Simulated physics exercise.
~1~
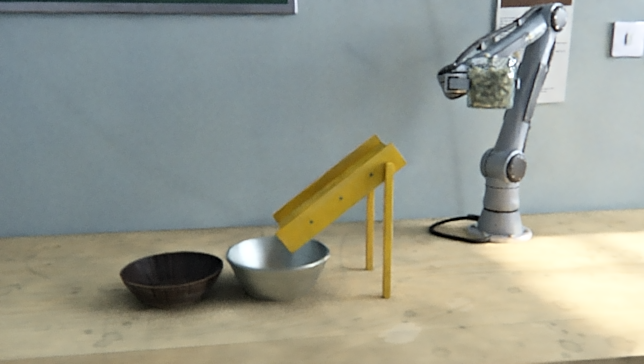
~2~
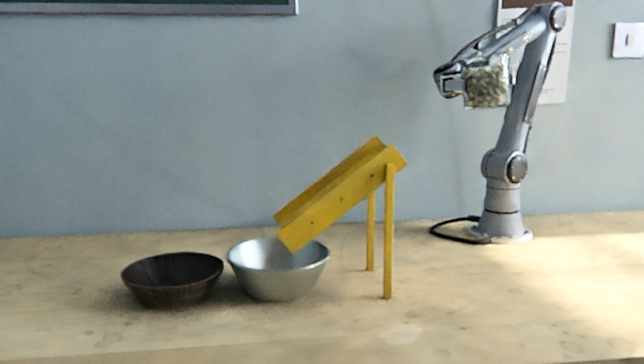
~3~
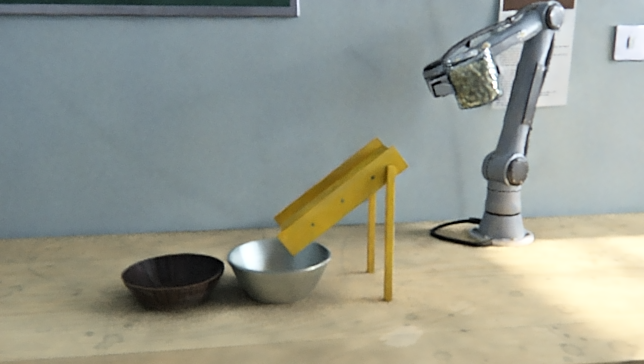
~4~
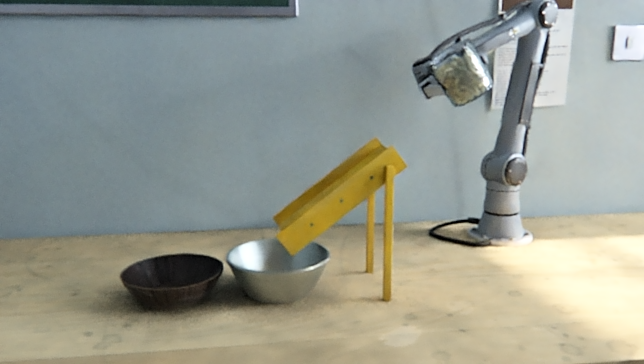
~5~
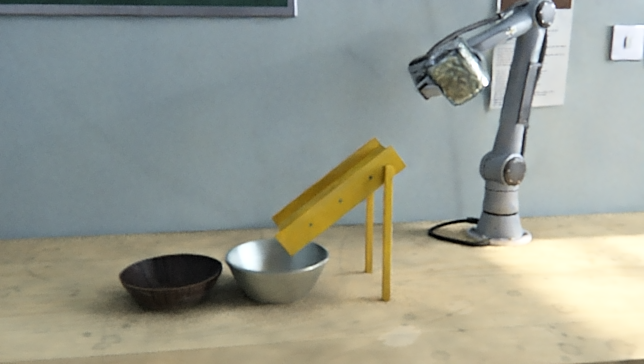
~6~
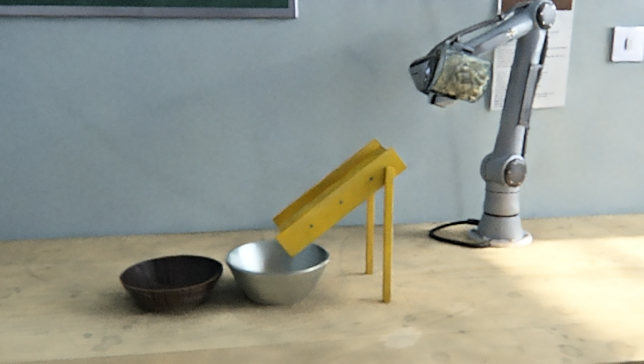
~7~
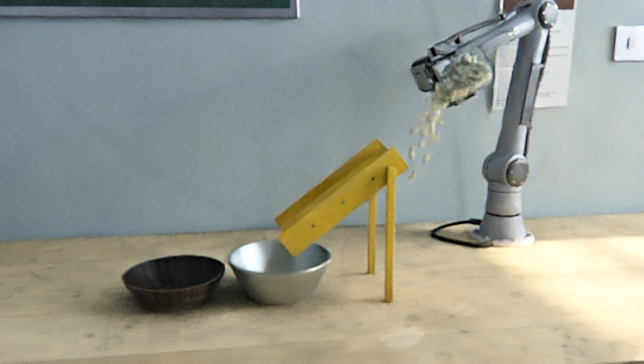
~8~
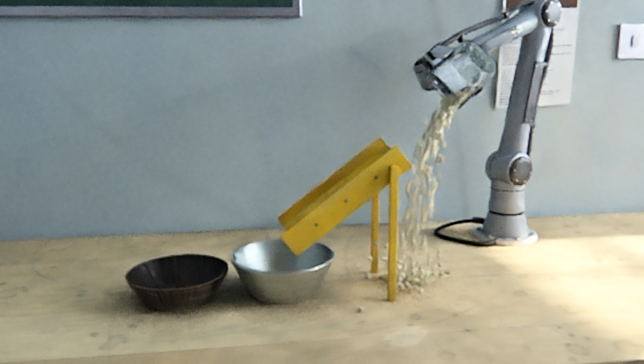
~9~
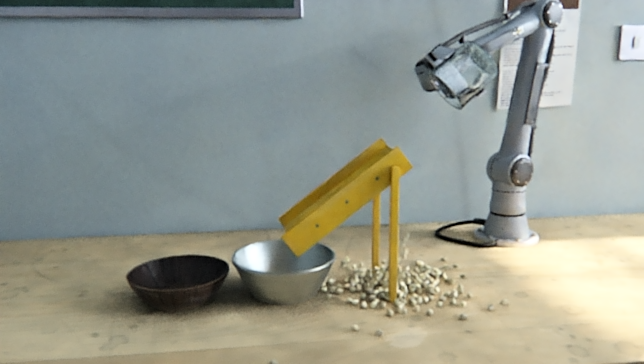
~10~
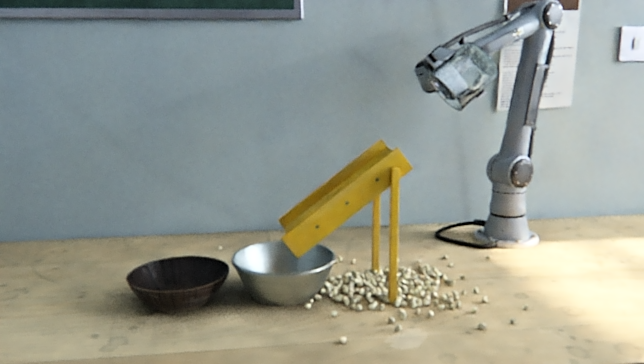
A grey robot arm at the right of a pale wooden table holds a clear tumbler of pale dried beans high in the air, seen from the side by a slightly swaying camera. A yellow chute on two legs slopes down to the left toward a silver metal bowl, with a dark brown bowl beyond it. The arm shifts the tumbler a little left, then tips it over. The beans stream down behind the chute's raised end, missing it, and scatter across the table. The emptied tumbler stays tipped above, with beans spread around the chute's legs.
